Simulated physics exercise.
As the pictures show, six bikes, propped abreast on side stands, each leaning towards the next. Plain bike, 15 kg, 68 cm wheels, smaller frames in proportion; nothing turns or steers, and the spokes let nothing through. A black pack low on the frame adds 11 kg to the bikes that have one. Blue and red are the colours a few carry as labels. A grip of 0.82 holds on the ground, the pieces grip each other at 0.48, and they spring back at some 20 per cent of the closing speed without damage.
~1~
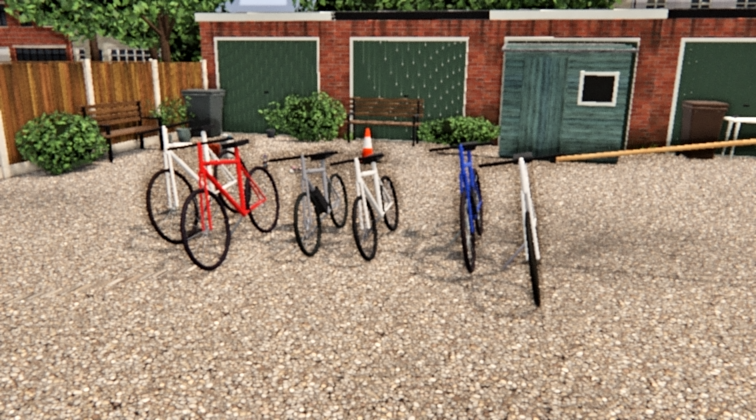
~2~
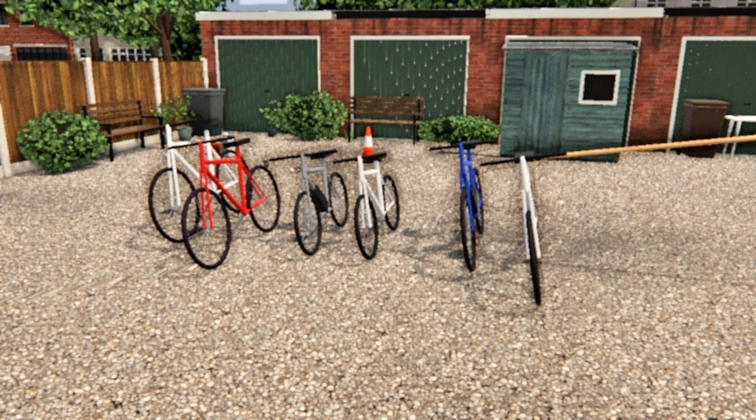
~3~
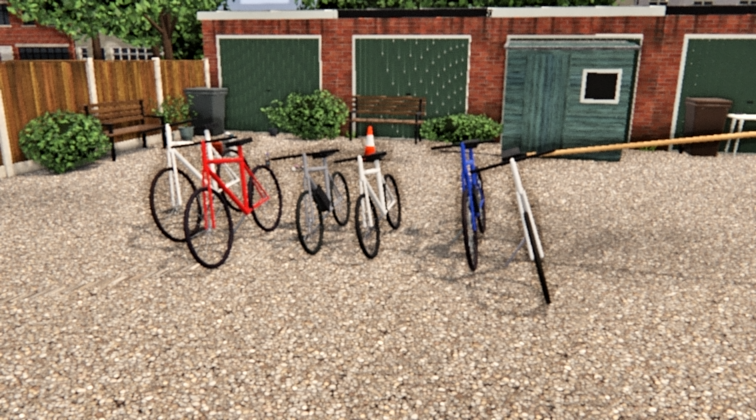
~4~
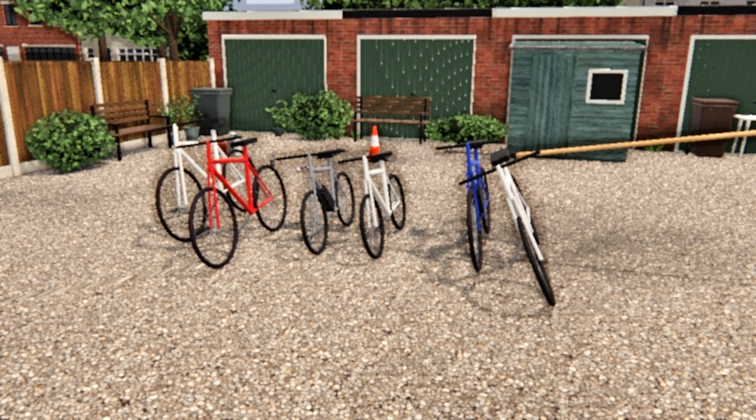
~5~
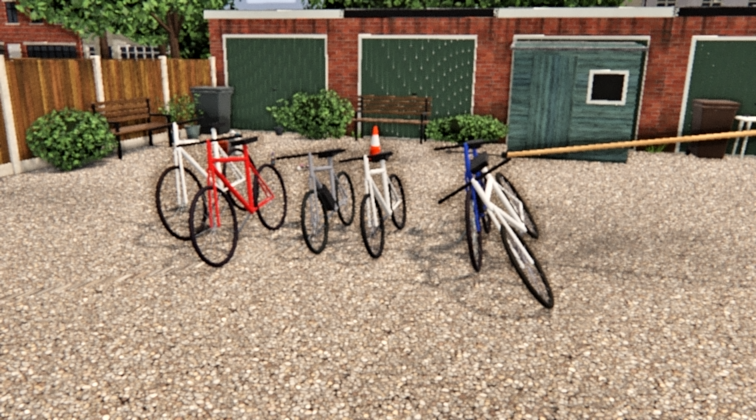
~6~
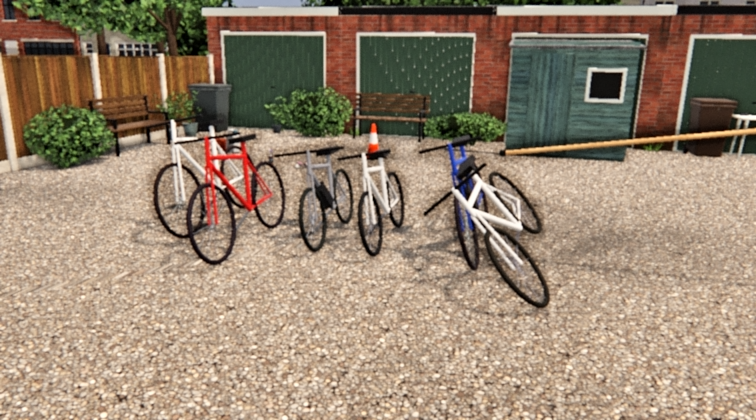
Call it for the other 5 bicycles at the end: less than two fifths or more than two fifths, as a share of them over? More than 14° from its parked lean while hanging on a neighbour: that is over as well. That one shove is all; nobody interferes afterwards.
I call it upwards of two fifths.
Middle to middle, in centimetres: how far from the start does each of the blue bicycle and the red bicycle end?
The blue one ends around 60 cm from its start and the red one around 40 cm.
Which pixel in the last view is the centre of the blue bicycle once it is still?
About pixel (410, 219).
Then, 0.43 s past the last view, 1 of the 5 other bicycles over; blue bicycle 42° from how it stood.
Then, 0.83 s past the last view, 2 of the 5 other bicycles over; blue bicycle 73° from how it stood.
Then, 1.59 s past the last view, 4 of the 5 other bicycles over; blue bicycle 74° from how it stood; red bicycle 31° from how it stood.
In the end, 4 of the 5 other bicycles over; blue bicycle 74° from how it stood; red bicycle 47° from how it stood. That is 80 per cent. One left standing. From the last view, middles, blue bicycle near (410, 219), red bicycle near (197, 199).
